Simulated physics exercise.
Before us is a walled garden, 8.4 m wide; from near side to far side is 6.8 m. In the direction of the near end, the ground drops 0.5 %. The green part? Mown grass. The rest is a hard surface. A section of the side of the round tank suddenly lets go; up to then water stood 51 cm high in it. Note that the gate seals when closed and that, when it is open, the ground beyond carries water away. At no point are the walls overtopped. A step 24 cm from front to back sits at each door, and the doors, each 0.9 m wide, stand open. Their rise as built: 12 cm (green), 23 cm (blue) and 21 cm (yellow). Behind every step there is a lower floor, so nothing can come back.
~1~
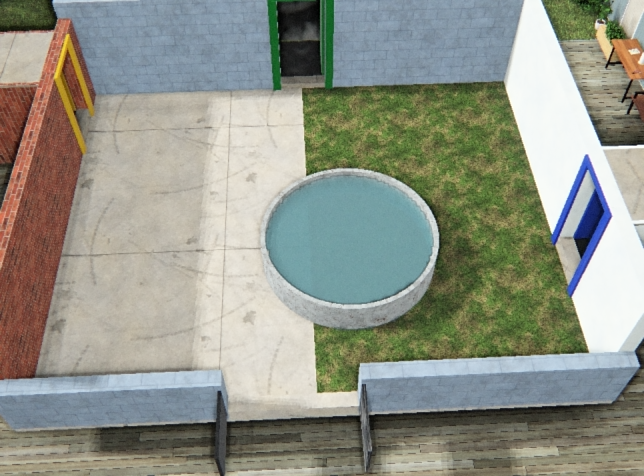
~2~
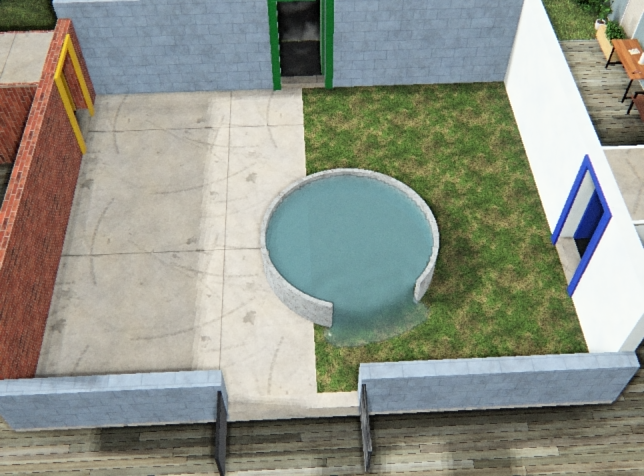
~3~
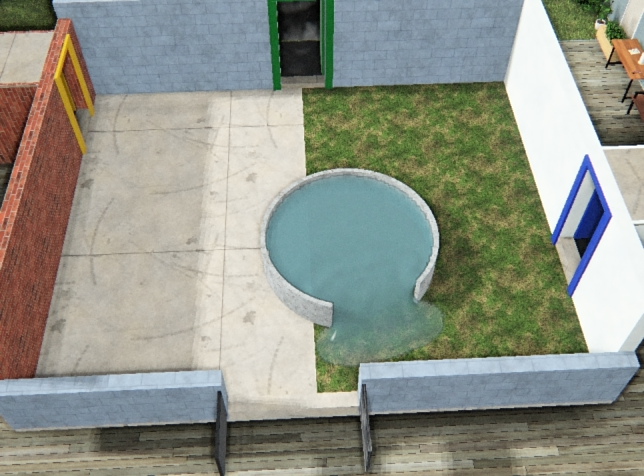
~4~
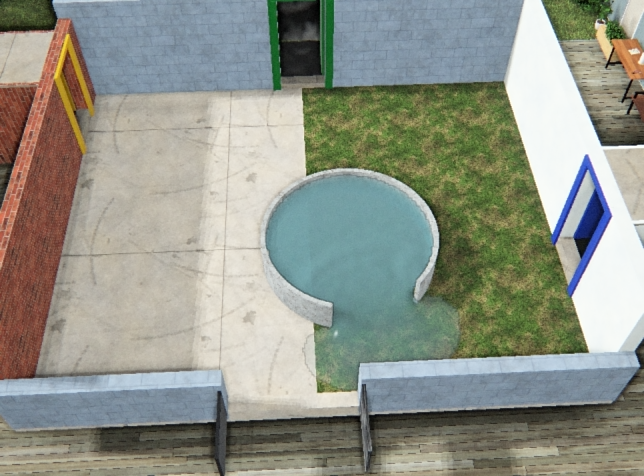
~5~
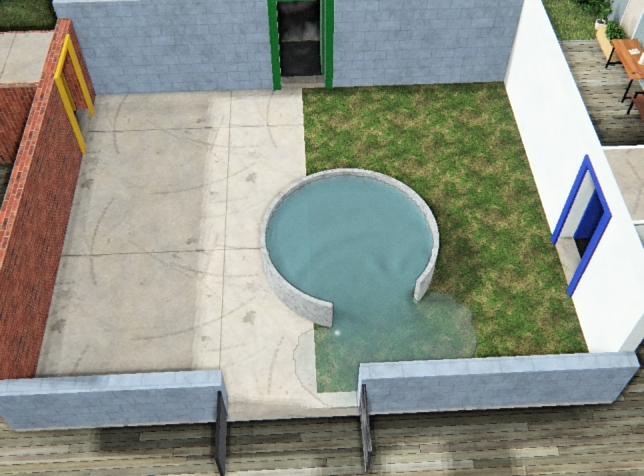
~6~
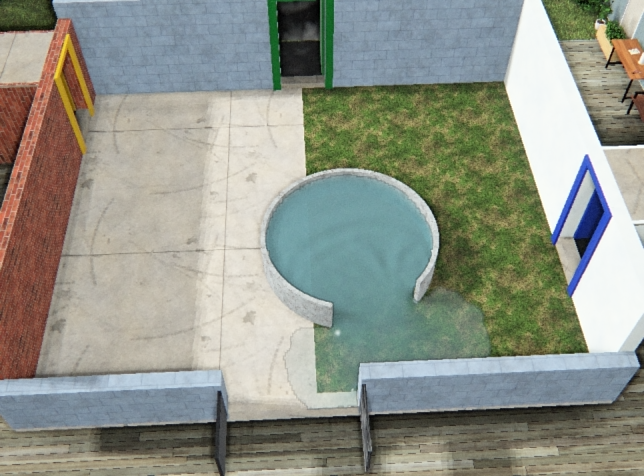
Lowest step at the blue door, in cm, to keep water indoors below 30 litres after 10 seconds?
Roughly 8 cm.
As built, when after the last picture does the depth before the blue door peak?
Peak time: About 3.0 s.
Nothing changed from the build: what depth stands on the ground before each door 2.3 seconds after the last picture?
Depths, in cm - green: 0, blue: 12, yellow: 0.
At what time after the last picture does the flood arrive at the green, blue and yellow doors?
Arrival: Green not in the 10 s, blue 1.8 s, yellow not within the 10 s.
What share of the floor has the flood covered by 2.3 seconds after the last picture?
Near 20 per cent of the open floor.
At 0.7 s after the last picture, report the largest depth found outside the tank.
Around 38 centimetres.
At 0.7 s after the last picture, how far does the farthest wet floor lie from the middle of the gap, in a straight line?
It gets close to 2.8 metres out.
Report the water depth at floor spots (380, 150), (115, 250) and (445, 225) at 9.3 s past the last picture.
Roughly 5, 2 and 7 cm, in turn.
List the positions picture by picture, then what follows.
Still water, 51 cm deep, in the round tank at (349, 236); the blue door at (580, 229) is dry, in the first frame.
The front is at (335, 341), 0.3 m from the gap at (378, 316); 0.4 m2 of floor is wet, 51 cm left at the back, in the second frame.
Water pours out at (378, 317) and has run 0.6 m, to (348, 362); about 9 cm deep outside, 51 cm at the back, in the third frame.
Water pours out at (378, 317) and has run 1.0 m, to (442, 357); about 8 cm deep outside, 51 cm at the back, in the fourth frame.
The gap is at (378, 317), the front 1.4 m out at a hidden place; the back of the round tank holds 51 cm, in the fifth frame.
The gap is at (378, 317), the front 1.6 m out at a hidden place; the back of the round tank holds 51 cm; 1.9 m in a straight line remain to the blue door at (580, 229), in the sixth frame.
Then, 0.7 s after the last picture water covers 10 % of the floor, deepest (38 cm) near (387, 389); it has not reached the blue door.
Then, 2.3 s after the last picture water covers 20 % of the floor, deepest (31 cm) near (591, 379); 12 cm at the blue door, 0 litres in over its 23 cm step.
Then, 9.3 s after the last picture water covers 70 % of the floor, deepest (11 cm) near (567, 381); 8 cm at the blue door, 0 litres in over its 23 cm step.
At the blue door as built, the water peaked near 14 cm, 3.1 s after the last picture.
With a step of 7 cm, 41 litres would have come in within the 10 s; with 10 cm, 10 litres. So under 30 litres takes about 8 cm.
